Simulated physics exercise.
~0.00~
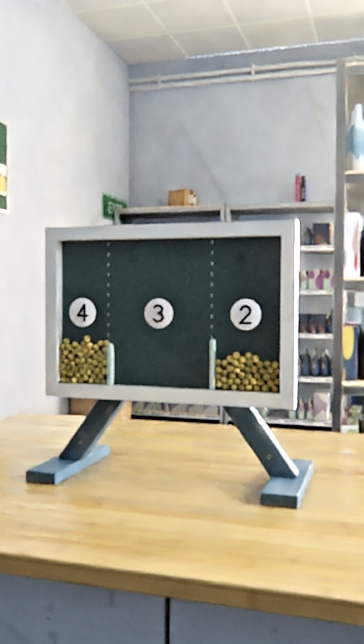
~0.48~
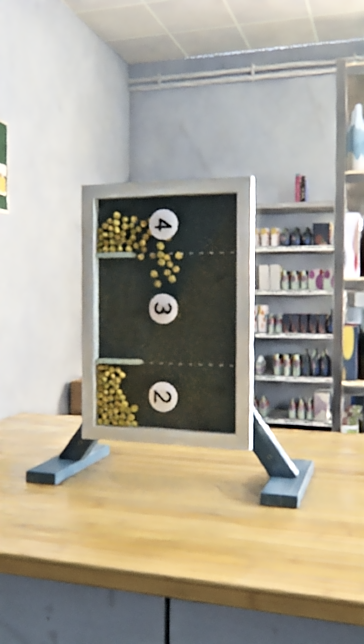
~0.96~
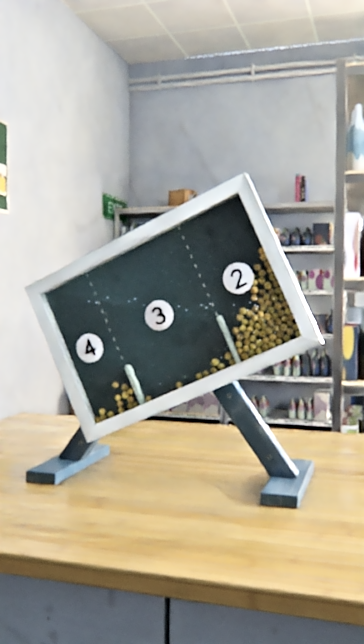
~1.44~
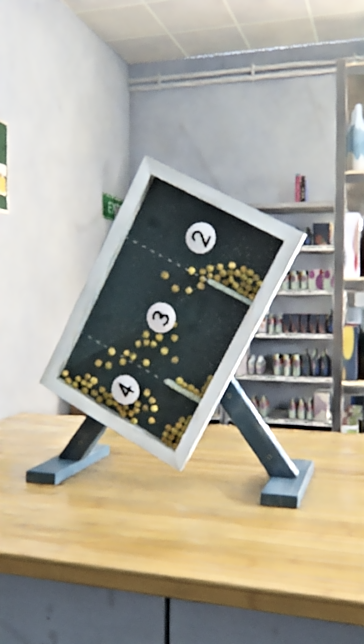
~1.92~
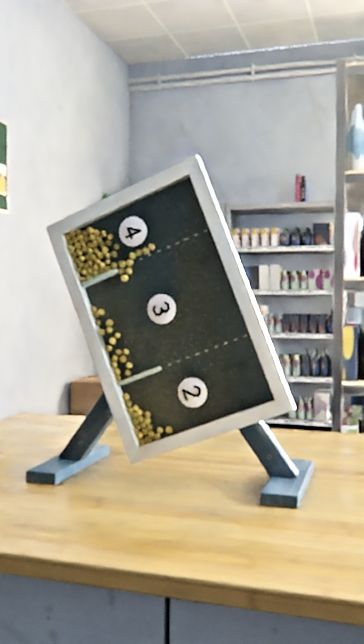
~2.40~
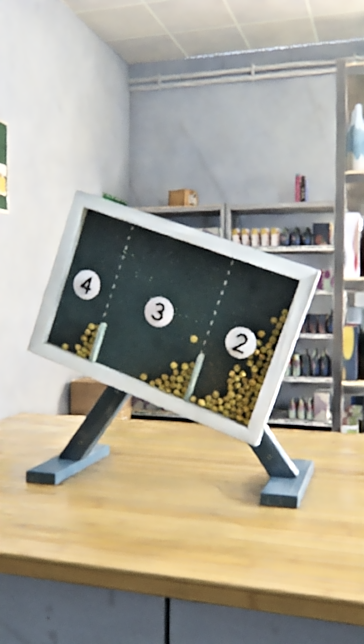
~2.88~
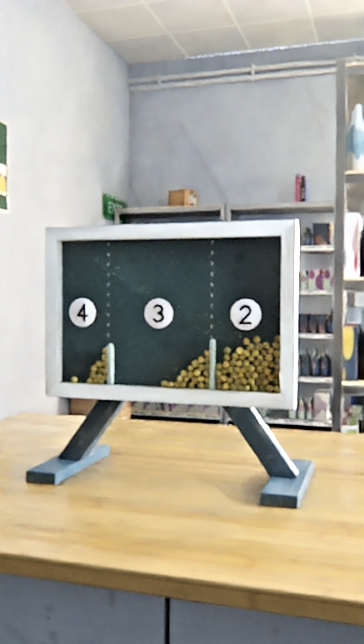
The clip opens on a pale-framed, dark-backed case standing level on a wooden table, with small yellowish beads heaped in its two end strips, marked four and two, and none in the middle. With no hand in view, the case turns clockwise until it stands on end, four uppermost, and beads spill downward. It swings back counterclockwise past level, raising the two side while beads tumble toward four. Then it swings clockwise again, lifting four back up. Finally it turns back to level, leaving most beads under two, a smaller heap under three and the fewest under four.
